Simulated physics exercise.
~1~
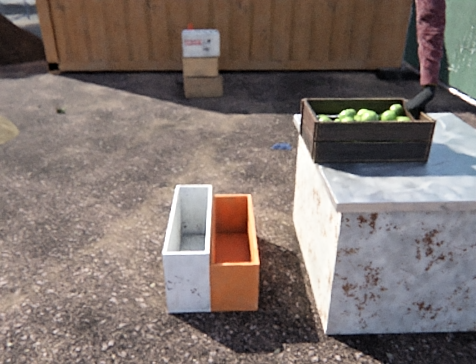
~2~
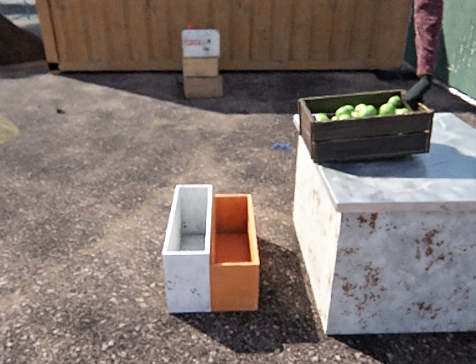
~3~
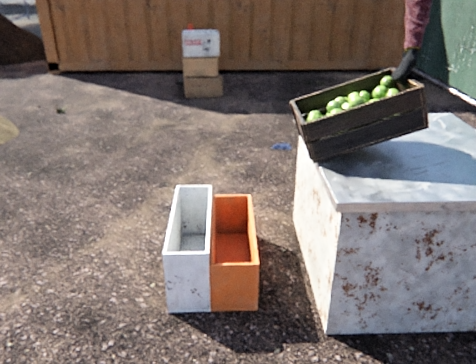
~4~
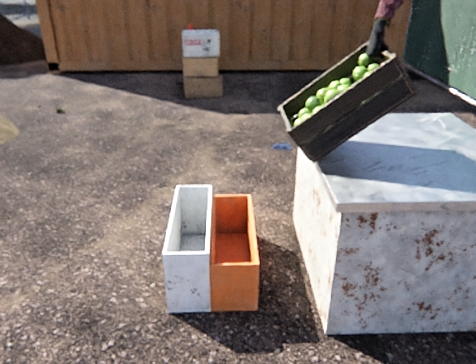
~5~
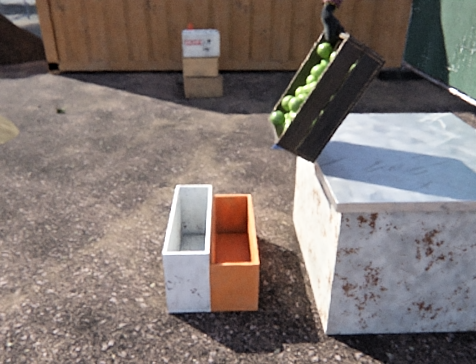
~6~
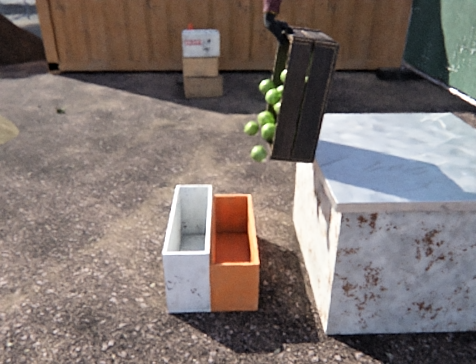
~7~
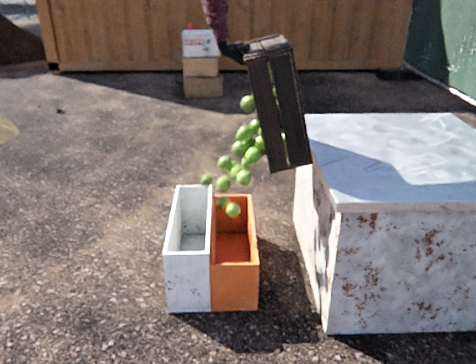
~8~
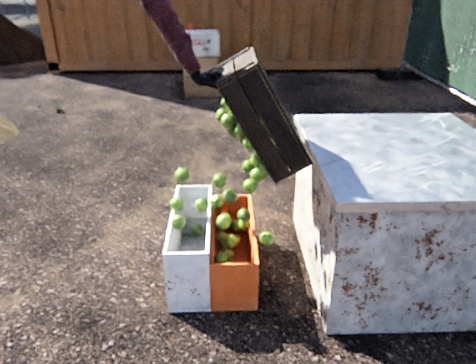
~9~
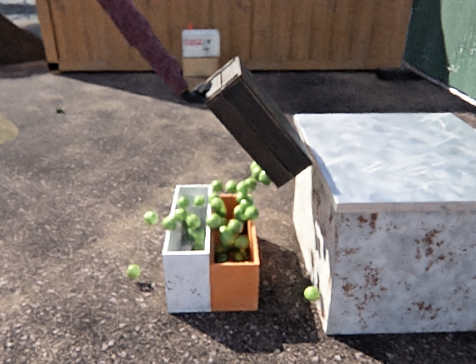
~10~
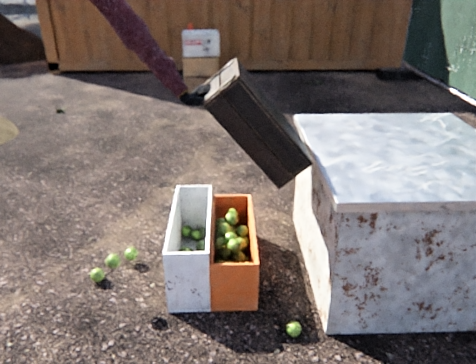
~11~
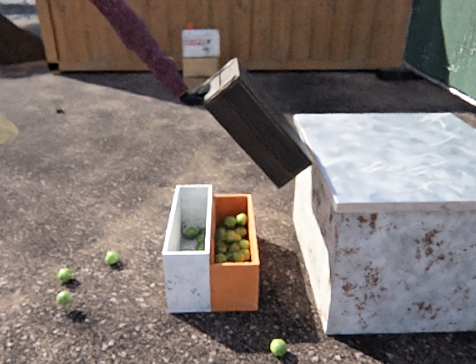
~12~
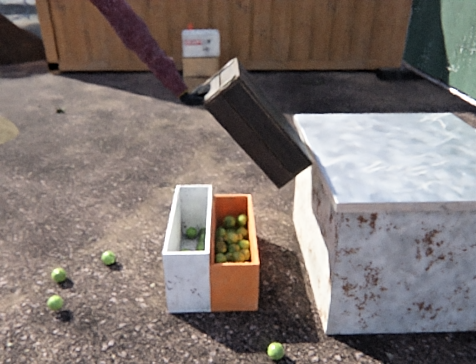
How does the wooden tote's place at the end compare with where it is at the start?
At the start the wooden tote sits upright on top of the bench. By the end it is held tipped over in the air to the left, beside the bench and above the troughs.
